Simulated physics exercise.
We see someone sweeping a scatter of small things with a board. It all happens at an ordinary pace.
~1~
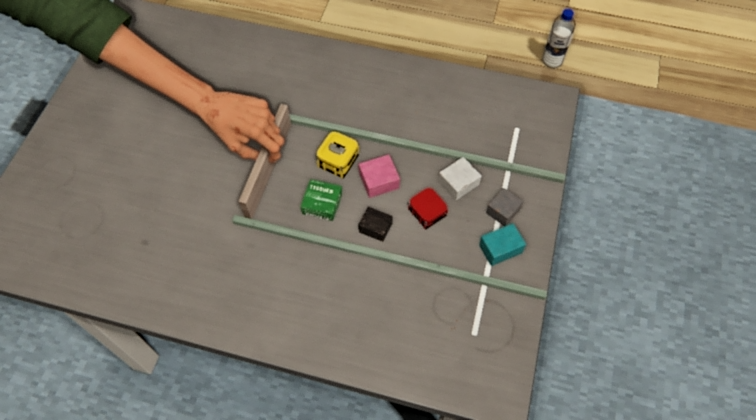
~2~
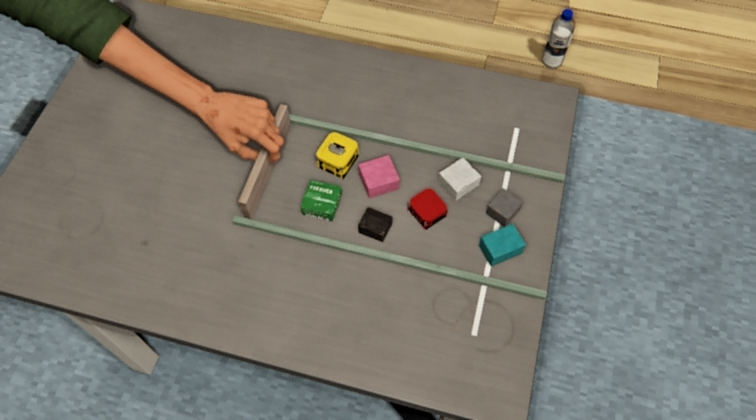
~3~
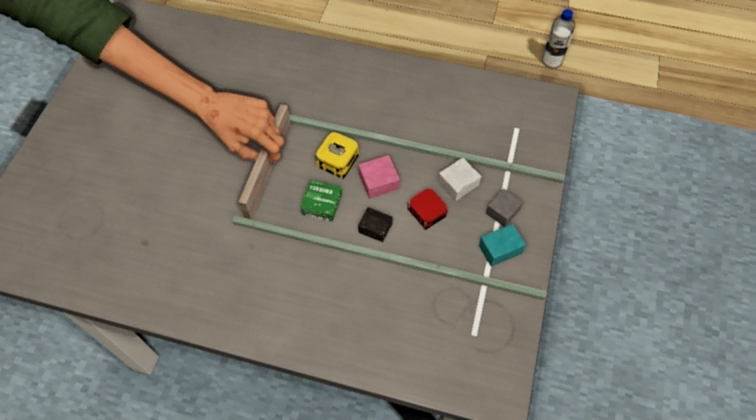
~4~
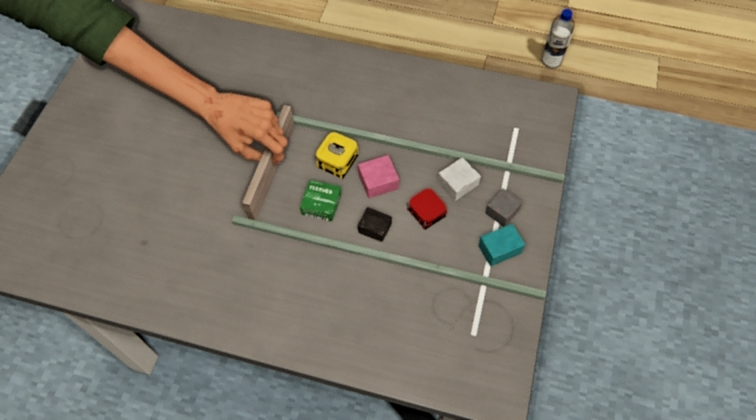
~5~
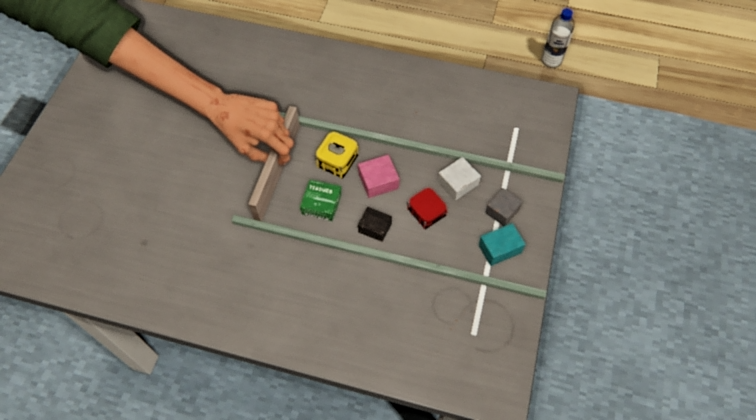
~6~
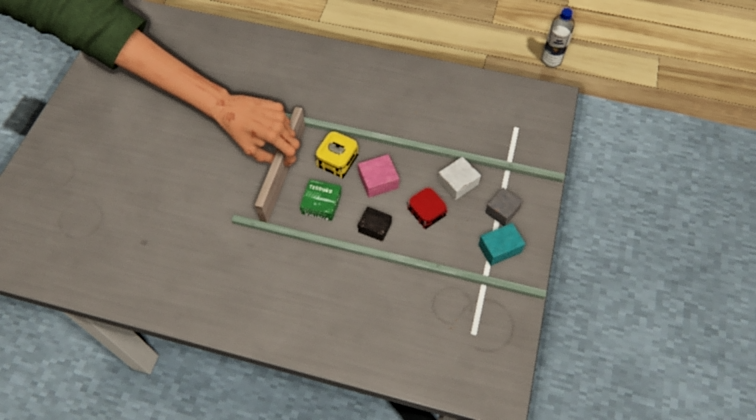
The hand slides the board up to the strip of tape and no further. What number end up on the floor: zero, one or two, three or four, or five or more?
The number that fall off is three or four.
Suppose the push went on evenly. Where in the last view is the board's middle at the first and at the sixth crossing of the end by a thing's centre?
Its middle is around (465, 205) and later (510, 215).
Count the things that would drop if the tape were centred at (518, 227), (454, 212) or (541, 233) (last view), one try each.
Try by try, 6, 0 and 8.
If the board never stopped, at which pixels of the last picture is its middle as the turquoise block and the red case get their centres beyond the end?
About (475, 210), and (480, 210) for the other.
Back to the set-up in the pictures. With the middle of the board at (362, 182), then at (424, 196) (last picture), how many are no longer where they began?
The counts are 5 and 8.
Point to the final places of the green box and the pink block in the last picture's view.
First (510, 247), then (553, 222).
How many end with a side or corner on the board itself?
The number is 2.
Soon after, none off yet; turquoise block at rest near (501, 244); grey block at rest near (504, 207); white block at rest near (459, 178).
Then, none off yet; turquoise block at rest near (503, 246); grey block at rest near (506, 208); white block moved about its own width near (496, 181).
Further on, none off yet; turquoise block moved about its own width near (539, 271); grey block moved well along near (558, 221); white block moved well along near (549, 193).
At rest, the number that fall off is three or four; fallen, red case, grey block and turquoise block.
